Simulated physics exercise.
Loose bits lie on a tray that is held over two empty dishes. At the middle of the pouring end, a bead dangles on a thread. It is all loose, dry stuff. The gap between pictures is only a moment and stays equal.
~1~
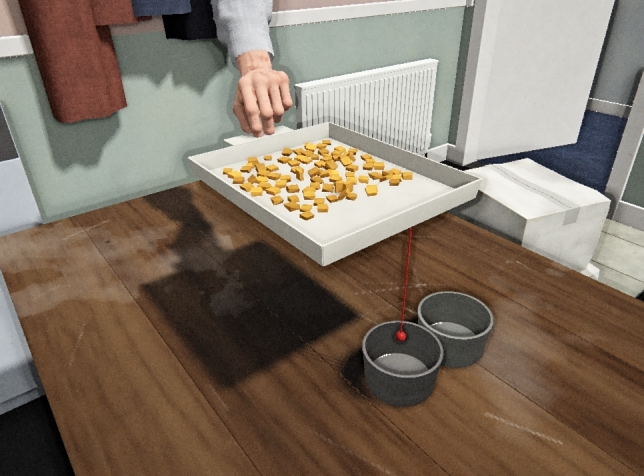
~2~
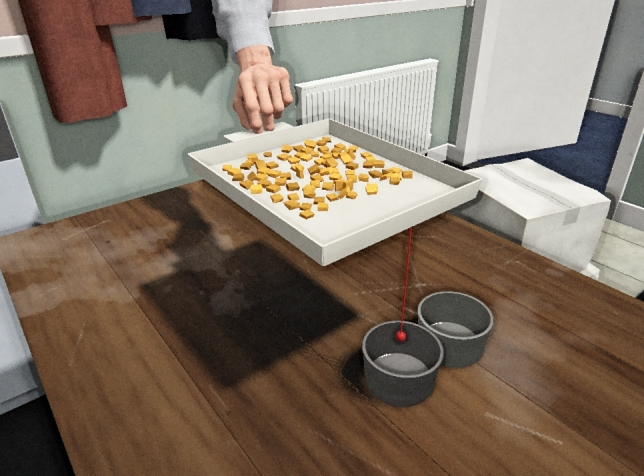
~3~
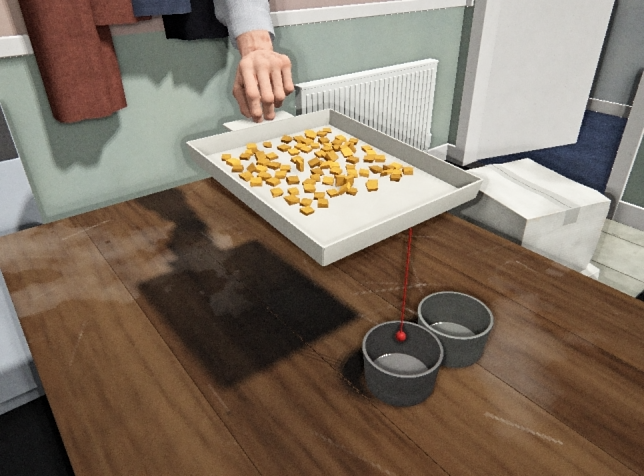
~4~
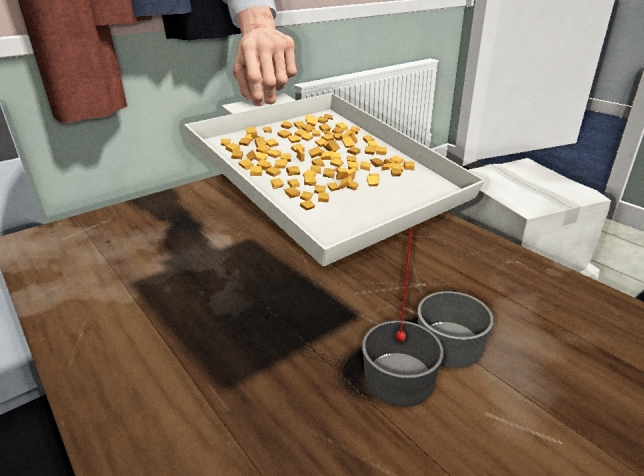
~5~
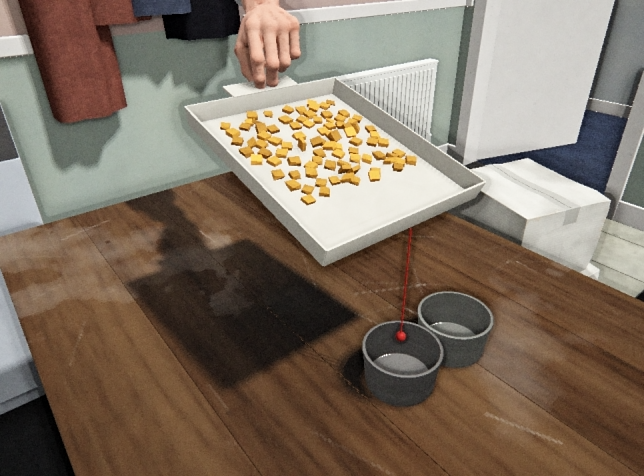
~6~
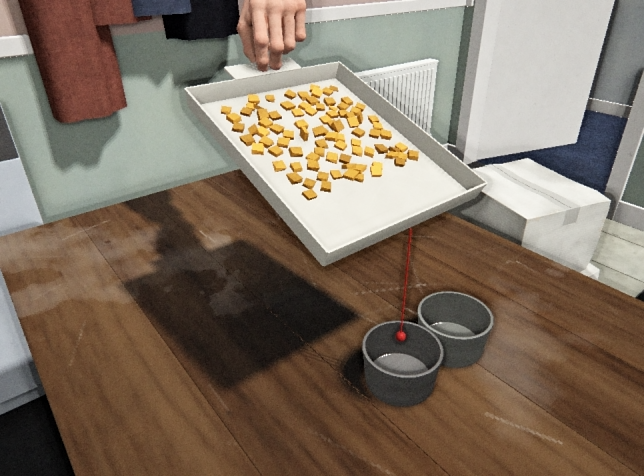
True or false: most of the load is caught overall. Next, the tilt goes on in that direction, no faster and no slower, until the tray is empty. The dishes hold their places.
False - less than half is caught.
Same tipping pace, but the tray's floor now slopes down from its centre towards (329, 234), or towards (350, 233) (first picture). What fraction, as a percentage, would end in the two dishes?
The first try yields 0 percent and the second 0 percent.
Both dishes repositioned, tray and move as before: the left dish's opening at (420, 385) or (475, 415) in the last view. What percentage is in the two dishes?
Trial 1: 70 percent; trial 2: 10 percent.
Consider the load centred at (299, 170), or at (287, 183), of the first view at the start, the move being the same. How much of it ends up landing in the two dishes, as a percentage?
That would be 10 per cent, and then 10 per cent.
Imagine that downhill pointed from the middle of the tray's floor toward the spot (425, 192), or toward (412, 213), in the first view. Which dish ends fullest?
Outcome by order - one: Right side; two: Right side.
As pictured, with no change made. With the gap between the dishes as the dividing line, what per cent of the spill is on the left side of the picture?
That's about 30 per cent of the spill.
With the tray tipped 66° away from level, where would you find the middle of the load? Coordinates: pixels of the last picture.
Look around (411, 203) in the last picture.
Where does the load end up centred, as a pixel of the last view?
Roughly at pixel (459, 424).
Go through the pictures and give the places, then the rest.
In the first picture, corners of the pouring end (323, 244) and (478, 179), level; middle of the load (318, 172), small crackers; left dish (430, 383); right dish (482, 345); bead on its thread (401, 336).
In the second picture, corners of the pouring end (323, 244) and (478, 179), level; middle of the load (318, 170).
In the third picture, corners of the pouring end (324, 245) and (479, 179), tipped barely, level across its low end; middle of the load (319, 163).
In the fourth picture, corners of the pouring end (326, 246) and (481, 180), tipped a little, level across its low end; middle of the load (319, 152).
In the fifth picture, corners of the pouring end (327, 247) and (482, 181), tipped clearly, level across its low end; middle of the load (321, 142).
In the sixth picture, corners of the pouring end (329, 249) and (484, 182), tipped clearly, level across its low end; middle of the load (323, 131); left dish (430, 383); right dish (482, 345).
Just after the last frame, tray tipped steeply; almost all on the tray; about a tenth in the air.
A moment on, tray tipped past a quarter turn; the larger part on the tray; just a few in the left dish; about a tenth outside both; about a tenth in the air.
Further on, tray tipped past a quarter turn; about a tenth in the left dish; just a few in the right dish; almost all outside both.
When it is over, tray tipped past a quarter turn; about a tenth in the left dish; just a few in the right dish; almost all outside both.
